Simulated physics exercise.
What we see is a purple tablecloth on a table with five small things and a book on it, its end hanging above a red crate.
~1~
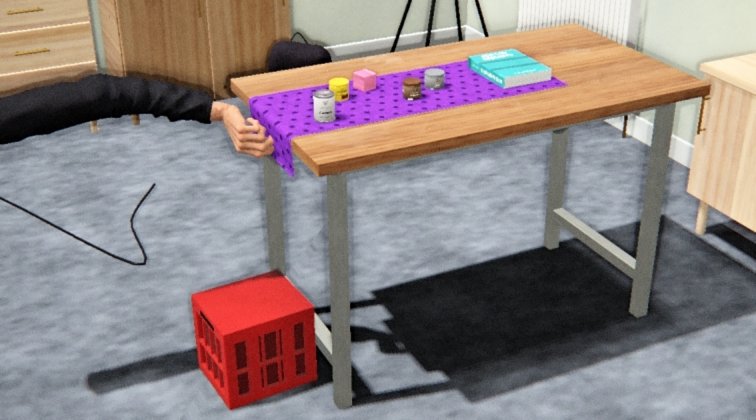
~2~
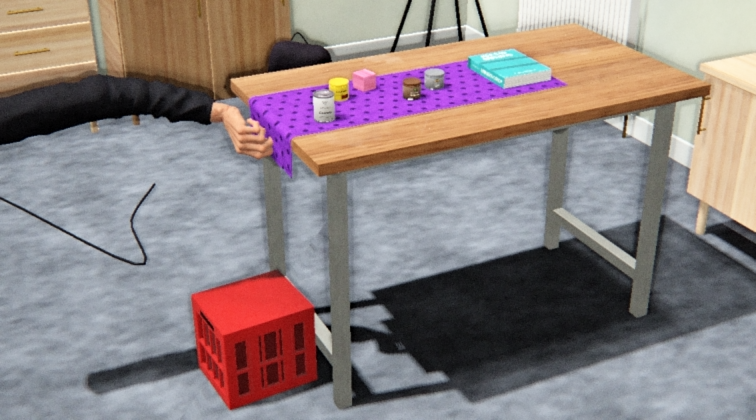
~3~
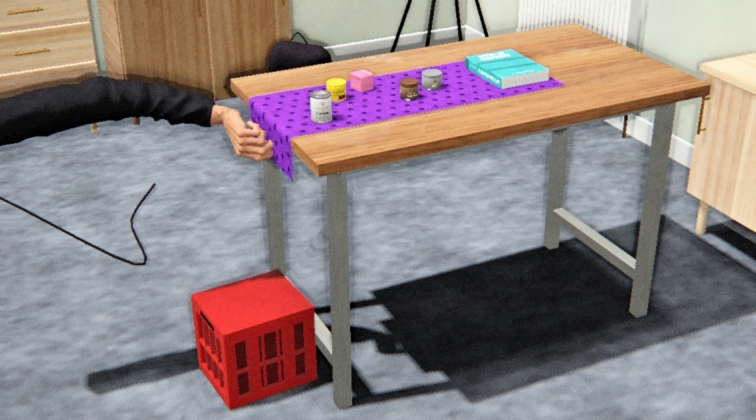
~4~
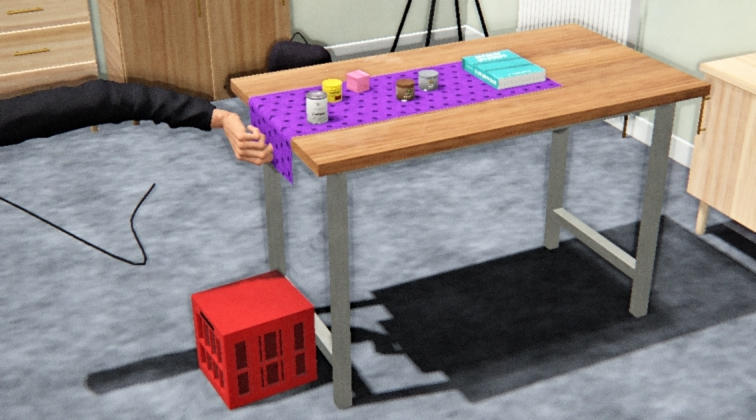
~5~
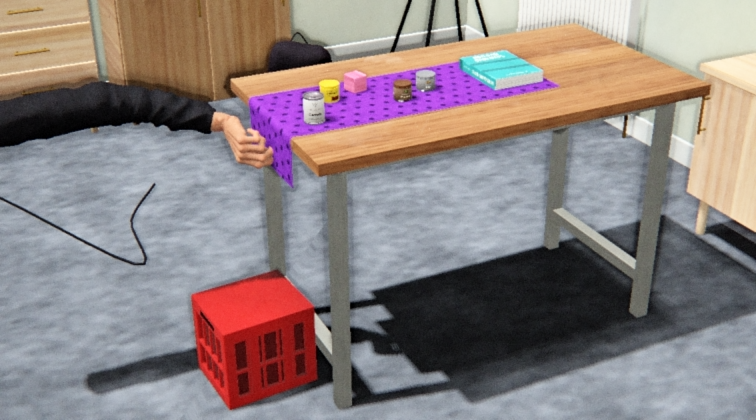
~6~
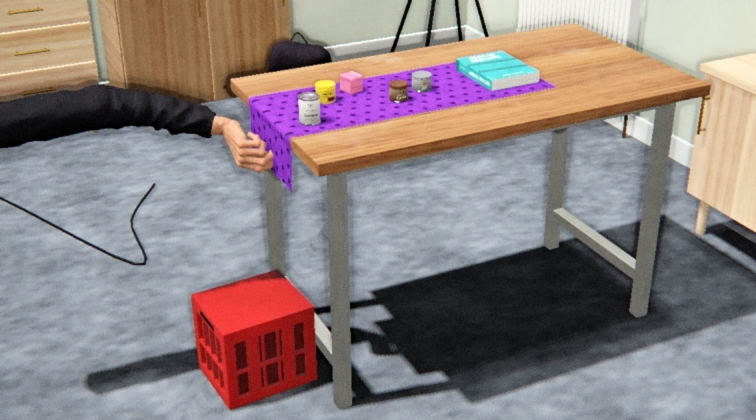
A purple patterned cloth lies over the left part of a wooden table with grey legs, seen from slightly above in a room with grey carpet and wooden cabinets. On it stand a white can, yellow pot, pink cube, brown pot, grey pot and turquoise book, with a red crate below left. A dark-sleeved hand draws the cloth slightly left, everything on it shifting along, while the view stays still.
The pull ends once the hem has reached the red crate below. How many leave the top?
It carries off four.
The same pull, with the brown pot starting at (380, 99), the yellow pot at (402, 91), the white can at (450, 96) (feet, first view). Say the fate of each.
The brown pot goes over, the yellow pot tumbles off, the white can keeps its place on top.
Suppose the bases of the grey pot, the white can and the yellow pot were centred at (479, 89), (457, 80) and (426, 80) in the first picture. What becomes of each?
The grey pot keeps its place on top; the white can survives; the yellow pot does not fall.
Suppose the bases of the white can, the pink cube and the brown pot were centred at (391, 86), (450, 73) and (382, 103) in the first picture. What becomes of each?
The white can tumbles off, the pink cube stays on, the brown pot comes down.
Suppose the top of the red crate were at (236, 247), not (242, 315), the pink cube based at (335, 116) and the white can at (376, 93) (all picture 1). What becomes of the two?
The pink cube goes over; the white can stays on.
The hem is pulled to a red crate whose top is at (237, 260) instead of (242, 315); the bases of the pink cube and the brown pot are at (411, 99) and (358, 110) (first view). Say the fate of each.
The pink cube holds on, the brown pot goes over.
A little later, hem near (273, 227); white can gone.
Next, hem near (274, 277); white can, yellow pot and pink cube gone.
When it is over, hem on the crate; white can, yellow pot, pink cube and brown pot gone. The answer is four.
